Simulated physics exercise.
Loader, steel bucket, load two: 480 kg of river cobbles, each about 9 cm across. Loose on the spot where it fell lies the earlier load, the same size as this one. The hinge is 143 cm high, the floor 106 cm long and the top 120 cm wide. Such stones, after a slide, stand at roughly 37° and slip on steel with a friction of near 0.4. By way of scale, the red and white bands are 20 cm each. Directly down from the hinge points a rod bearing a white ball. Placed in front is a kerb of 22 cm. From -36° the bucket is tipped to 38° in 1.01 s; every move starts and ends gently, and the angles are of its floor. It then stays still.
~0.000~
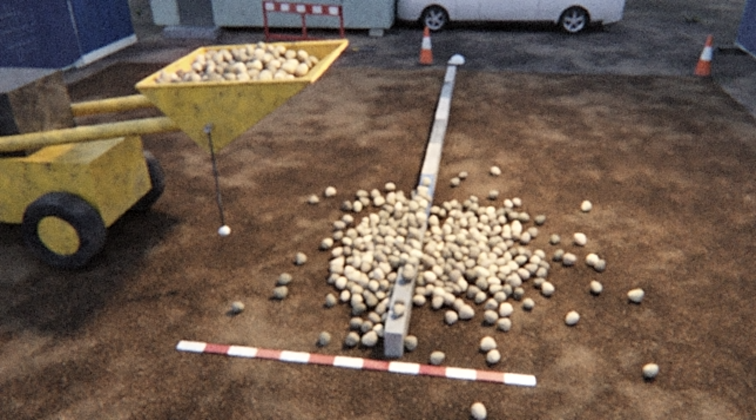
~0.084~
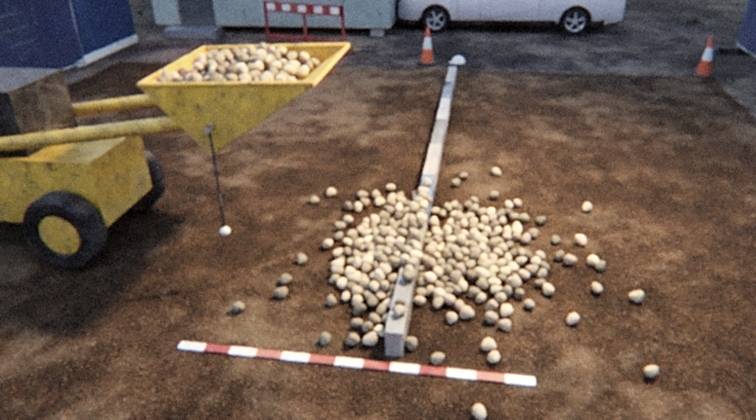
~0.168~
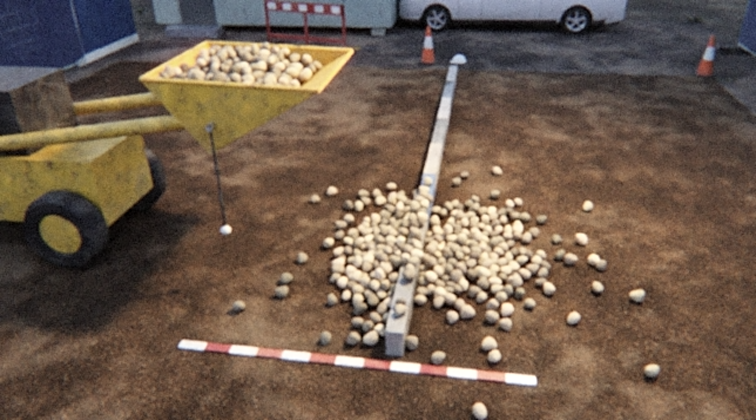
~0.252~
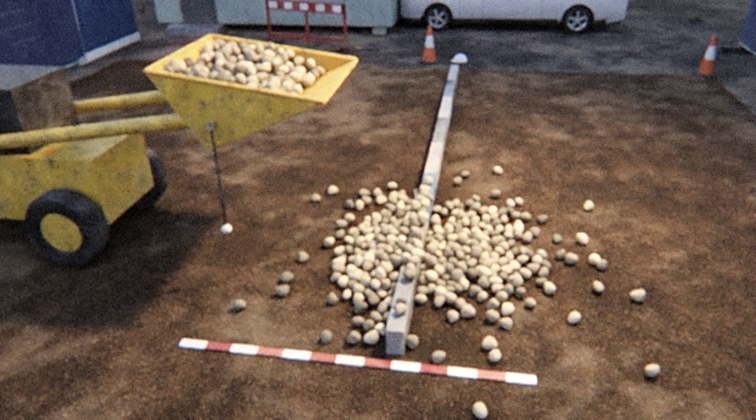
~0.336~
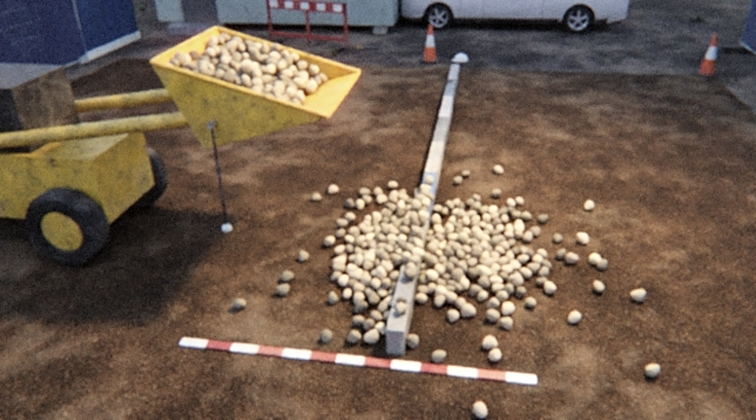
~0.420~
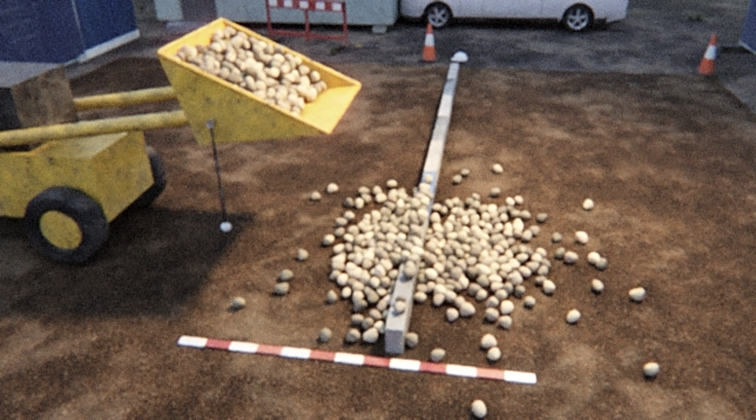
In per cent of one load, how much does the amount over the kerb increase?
About 3 per cent.
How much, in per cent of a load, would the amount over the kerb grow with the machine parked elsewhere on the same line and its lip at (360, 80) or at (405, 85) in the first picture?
The first position would add some 40 per cent, the second some 95.
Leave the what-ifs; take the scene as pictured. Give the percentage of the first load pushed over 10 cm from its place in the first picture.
About 10 %.
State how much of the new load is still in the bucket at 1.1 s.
Around 80 in a hundred.
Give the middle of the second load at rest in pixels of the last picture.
Middle: Approx. (362, 237) px.
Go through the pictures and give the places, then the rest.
In the first frame, the bucket is at -36°, its lip at (312, 80); the top of the load is at (265, 54). The earlier load is highest near (416, 222), 29 cm above ground level, 51 % on this side of the kerb, 48 % over the kerb.
In the second frame, the bucket is at -35°, its lip at (314, 83); the top of the load is at (266, 54); the stones move at 0.1 m/s on average.
In the third frame, lip at (319, 91), floor tilted -31°, highest stones at (236, 56); the stones move at 0.3 m/s on average.
In the fourth frame, the bucket is at -24°, its lip at (324, 102); the top of the load is at (215, 51); the stones move at 0.4 m/s on average.
In the fifth frame, lip at (328, 117), floor tilted -17°, highest stones at (219, 46); the stones move at 0.4 m/s on average.
In the sixth frame, lip at (329, 133), floor tilted -8°, highest stones at (223, 40); the stones move at 0.5 m/s on average.
After 0.8 s the floor is at 27°; in per cent of one load, 100 in the bucket, 51 on this side of the kerb, 48 over the kerb; the foremost stones are at (600, 267).
After 1.1 s the floor is at 38°; in per cent of one load, 78 in the bucket, 73 on this side of the kerb, 48 over the kerb; the foremost stones are at (600, 267).
After 1.5 s the floor is at 38°; in per cent of one load, 24 in the bucket, 127 on this side of the kerb, 48 over the kerb; the foremost stones are at (600, 267).
After 4.2 s the floor is at 38°; in per cent of one load, 0 in the bucket, 148 on this side of the kerb, 52 over the kerb; the foremost stones are at (600, 267). Net gain over the kerb, 3.
